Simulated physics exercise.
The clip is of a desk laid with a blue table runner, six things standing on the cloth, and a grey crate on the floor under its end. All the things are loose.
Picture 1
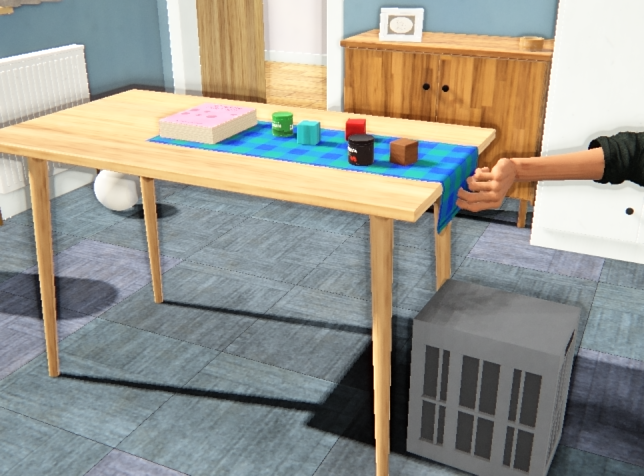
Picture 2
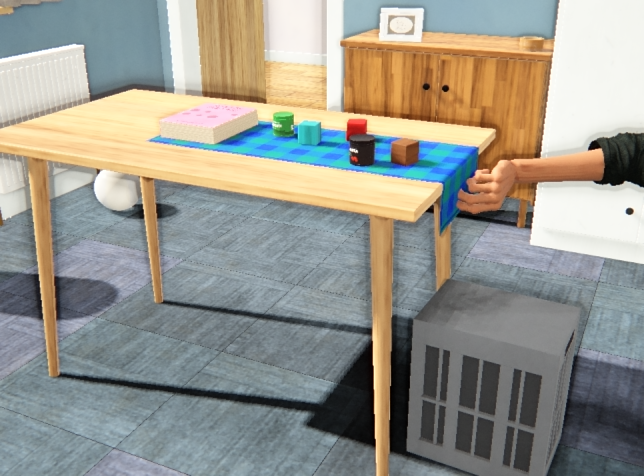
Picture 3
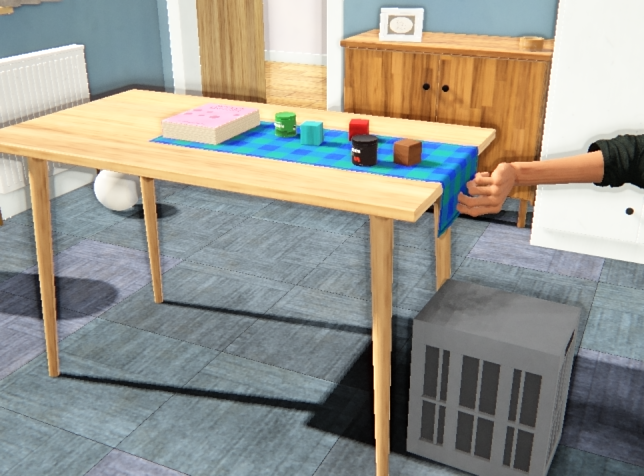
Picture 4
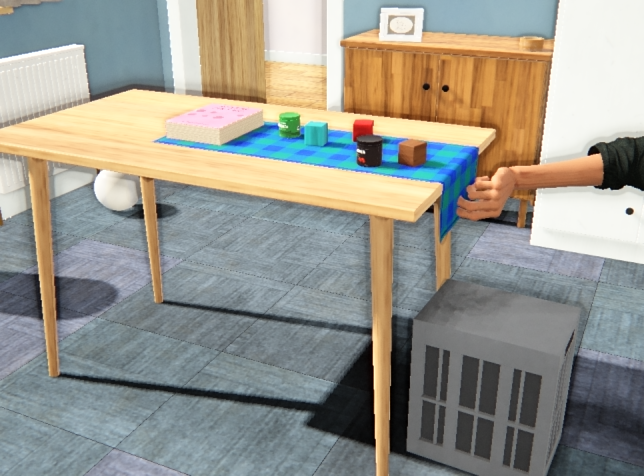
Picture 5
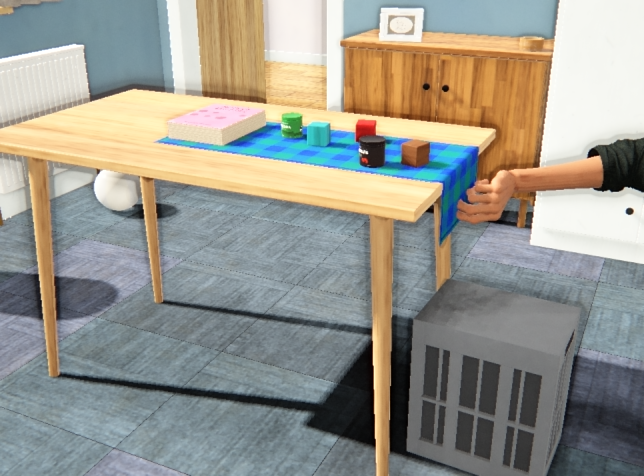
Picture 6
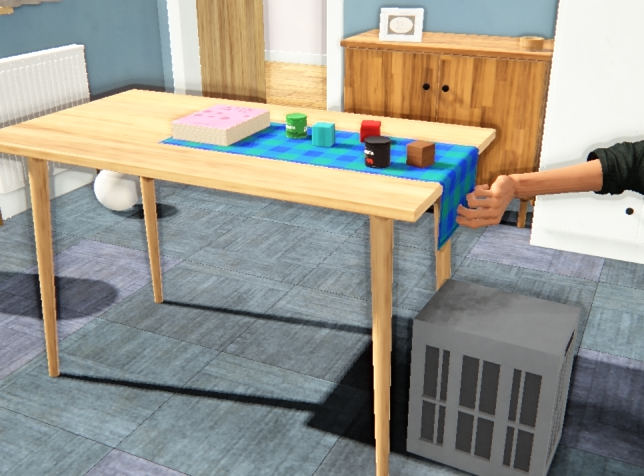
A hand slowly pulling a blue checked runner over a table's right end, the pots, cubes and pink-topped block shifting slightly right.
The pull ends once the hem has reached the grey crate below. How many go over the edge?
It carries off two.
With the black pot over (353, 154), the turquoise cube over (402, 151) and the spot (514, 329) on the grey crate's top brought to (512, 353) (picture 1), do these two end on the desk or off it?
The black pot drops off, the turquoise cube is carried off.
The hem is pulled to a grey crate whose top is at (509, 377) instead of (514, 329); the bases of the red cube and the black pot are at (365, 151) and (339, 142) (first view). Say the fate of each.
The red cube tumbles off; the black pot goes over.
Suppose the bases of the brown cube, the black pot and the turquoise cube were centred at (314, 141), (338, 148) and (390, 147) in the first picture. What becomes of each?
The brown cube stays on, the black pot holds on, the turquoise cube tumbles off.
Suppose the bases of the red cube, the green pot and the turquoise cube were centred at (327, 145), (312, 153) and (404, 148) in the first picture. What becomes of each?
The red cube does not fall; the green pot holds on; the turquoise cube falls.
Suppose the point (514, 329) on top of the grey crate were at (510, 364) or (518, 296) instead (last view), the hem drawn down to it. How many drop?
In that case 3 and 1.
A little later, hem near (456, 272); brown cube gone.
Next, hem on the crate; brown cube and black pot gone.
When it is over, hem on the crate; brown cube and black pot gone. The answer is two.
